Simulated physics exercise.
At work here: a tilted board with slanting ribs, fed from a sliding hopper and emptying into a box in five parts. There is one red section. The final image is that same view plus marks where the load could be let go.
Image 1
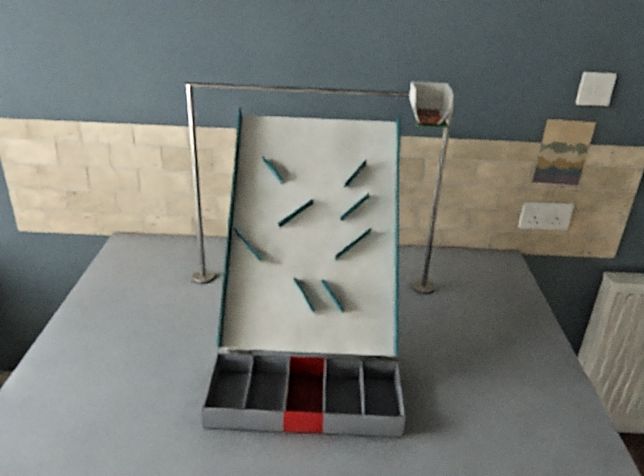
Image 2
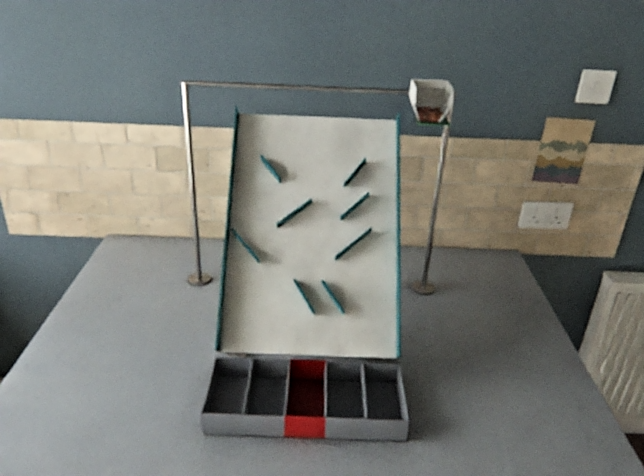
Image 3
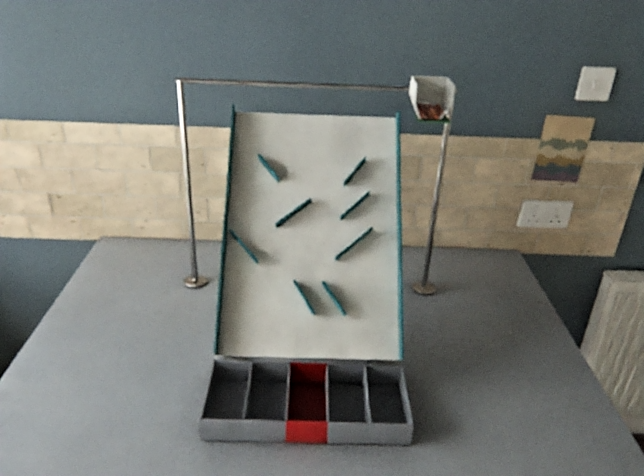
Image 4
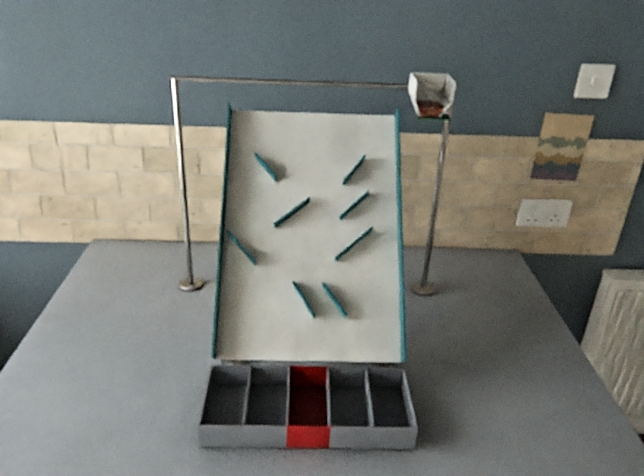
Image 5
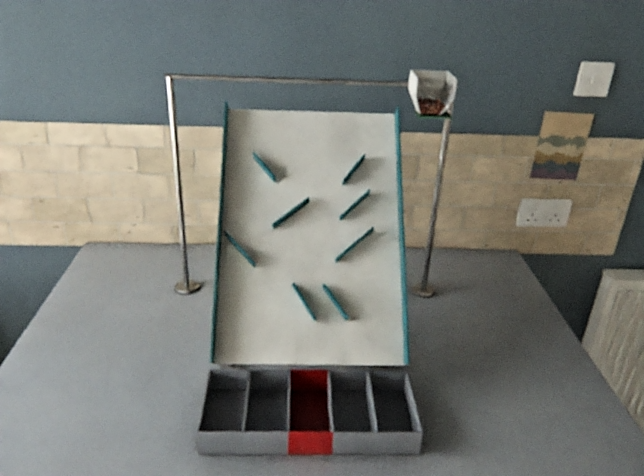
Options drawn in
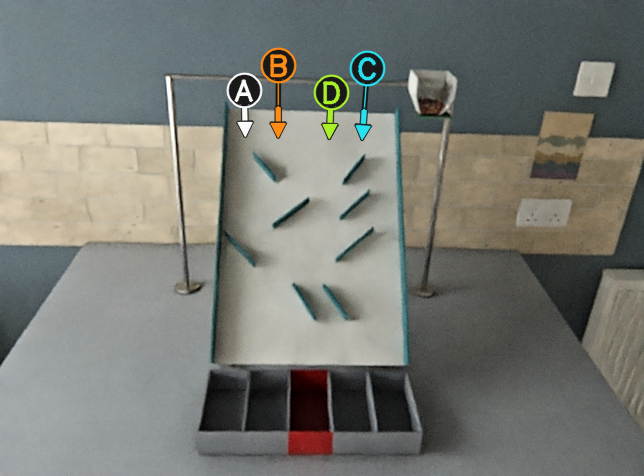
We see a tilted white board with slanting teal ribs above a five-part grey box with a red middle section, while a small hopper sits at the right of a rail; only the viewpoint shifts slightly.
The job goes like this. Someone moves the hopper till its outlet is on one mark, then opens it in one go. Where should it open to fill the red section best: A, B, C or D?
The best mark is A.
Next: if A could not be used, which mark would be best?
B it is.
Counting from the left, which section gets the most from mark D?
The fourth.
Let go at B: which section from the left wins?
The second from the left.
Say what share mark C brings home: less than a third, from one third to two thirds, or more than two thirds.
Less than a third.
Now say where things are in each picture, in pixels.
The first frame shows hopper at (428, 116), clay pellets, door shut.
The second frame shows ribs (261, 155) to (280, 179), (345, 183) to (366, 158), (277, 224) to (312, 199).
The third frame shows ribs (341, 216) to (370, 191), (230, 229) to (257, 261), (336, 257) to (372, 227).
The fourth frame shows ribs (293, 281) to (315, 316), (323, 282) to (346, 316).
The fifth frame shows red section at (310, 441), number 3 of 5 from the left.
On the marked copy, mark A meets the board at (245, 131); mark B meets the board at (278, 132); mark C meets the board at (362, 134); mark D meets the board at (329, 133).
For mark A, about two thirds in the red section, about a third in other sections, a stray few held on the board, a stray few outside the box.
For mark B, about a quarter in the red section, about two thirds in other sections, a small part outside the box.
For mark C, none in the red section, most in other sections, about a quarter outside the box.
For mark D, a small part in the red section, most in other sections, a stray few outside the box.
